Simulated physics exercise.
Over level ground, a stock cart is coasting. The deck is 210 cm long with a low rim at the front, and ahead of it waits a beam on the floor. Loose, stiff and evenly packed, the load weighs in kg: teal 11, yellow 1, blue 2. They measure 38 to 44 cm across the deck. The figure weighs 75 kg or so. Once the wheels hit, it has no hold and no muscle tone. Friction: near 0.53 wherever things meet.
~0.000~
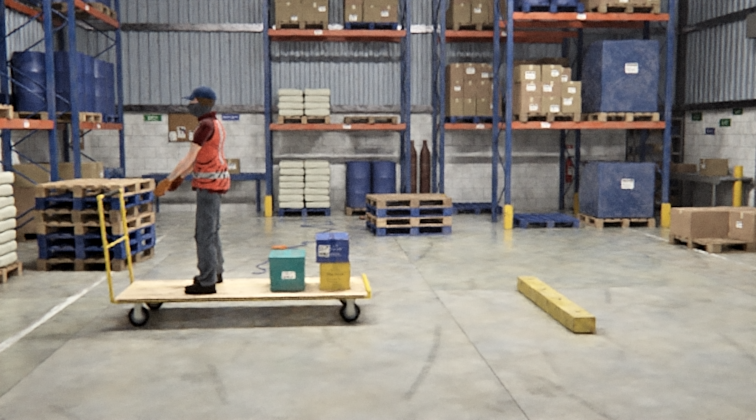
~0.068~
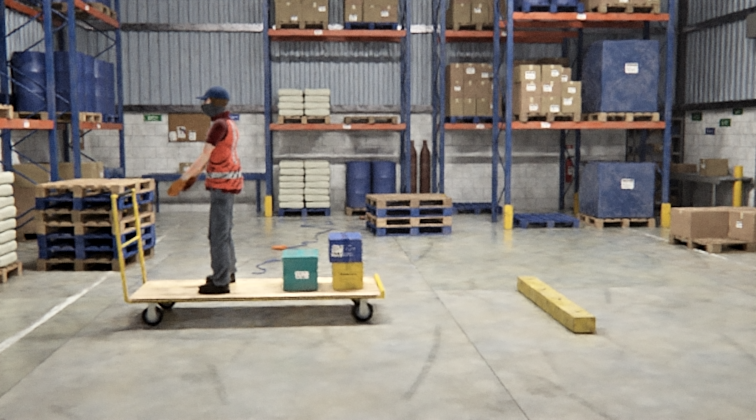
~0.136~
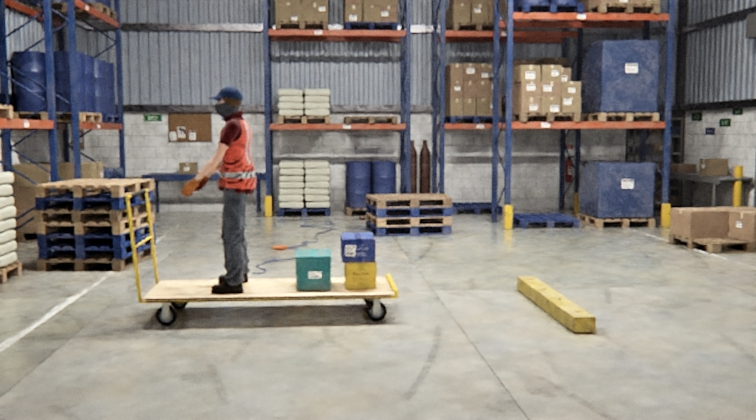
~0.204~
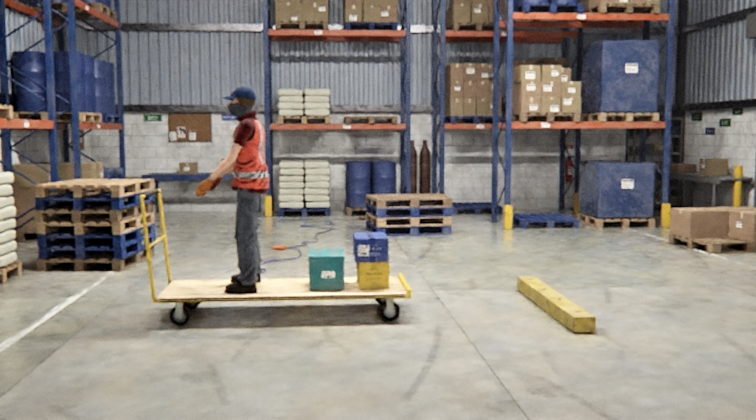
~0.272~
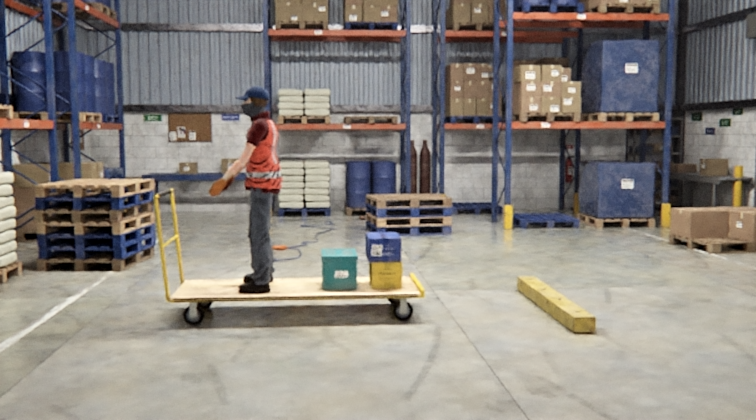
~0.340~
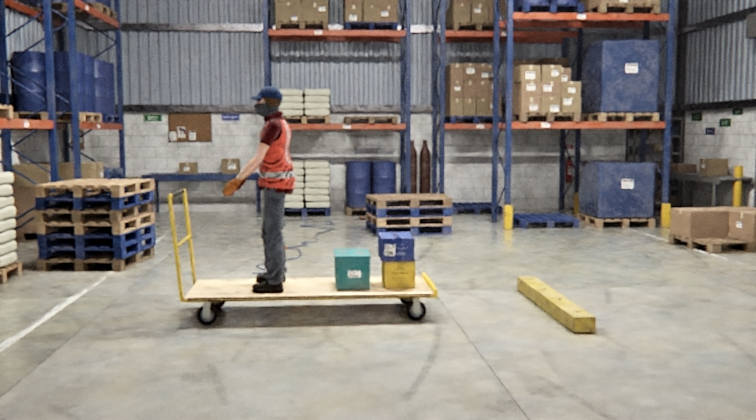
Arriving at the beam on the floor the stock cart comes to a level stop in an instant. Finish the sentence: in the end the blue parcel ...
In the end the blue parcel has left the deck.
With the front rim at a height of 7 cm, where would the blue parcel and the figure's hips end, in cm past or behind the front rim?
Then blue 40 past, hips 40 behind.
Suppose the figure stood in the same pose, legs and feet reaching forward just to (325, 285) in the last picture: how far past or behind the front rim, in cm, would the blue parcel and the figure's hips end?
Result: Blue 120 cm beyond the rim; hips 30 cm beyond it.
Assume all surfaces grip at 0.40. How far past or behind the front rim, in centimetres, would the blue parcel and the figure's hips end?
Then blue 60 past, hips 40 behind.
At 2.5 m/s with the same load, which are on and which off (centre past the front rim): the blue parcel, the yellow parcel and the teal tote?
Result - blue ends up off, yellow stays aboard, teal stays aboard.
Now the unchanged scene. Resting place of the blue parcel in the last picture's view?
Roughly at (588, 296).
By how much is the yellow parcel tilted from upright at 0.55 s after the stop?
It leans roughly 0°.
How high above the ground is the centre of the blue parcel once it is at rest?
Roughly 10 cm above it.
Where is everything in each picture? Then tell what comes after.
In the first picture, blue parcel (332, 247), yellow parcel (335, 272), rim corner (370, 294); 168 cm short of the stop.
In the second picture, blue parcel (345, 247), yellow parcel (347, 272), rim corner (383, 294); 156 cm short of the stop.
In the third picture, blue parcel (358, 247), yellow parcel (360, 272), rim corner (396, 294); 145 cm short of the stop.
In the fourth picture, blue parcel (370, 247), yellow parcel (373, 272), rim corner (410, 294); 134 cm short of the stop.
In the fifth picture, blue parcel (383, 247), yellow parcel (385, 272), rim corner (423, 293); 122 cm short of the stop.
In the sixth picture, blue parcel (396, 247), yellow parcel (398, 271), rim corner (436, 293); 111 cm short of the stop. Speed about 1.7 m/s.
After 1.00 s the deck stops.
After 1.25 s the blue parcel is 5 cm behind the rim, tilted 5°, near (547, 244) in the last picture's view.
After 1.55 s the blue parcel is 7 cm past the rim, tilted 55°, near (559, 251) in the last picture's view.
After 2.00 s the blue parcel is 36 cm past the rim, tilted 180°, near (588, 296) in the last picture's view.
When all is still (2.4 s), past the rim, blue parcel; behind it, teal tote, yellow parcel and the figure's hips.
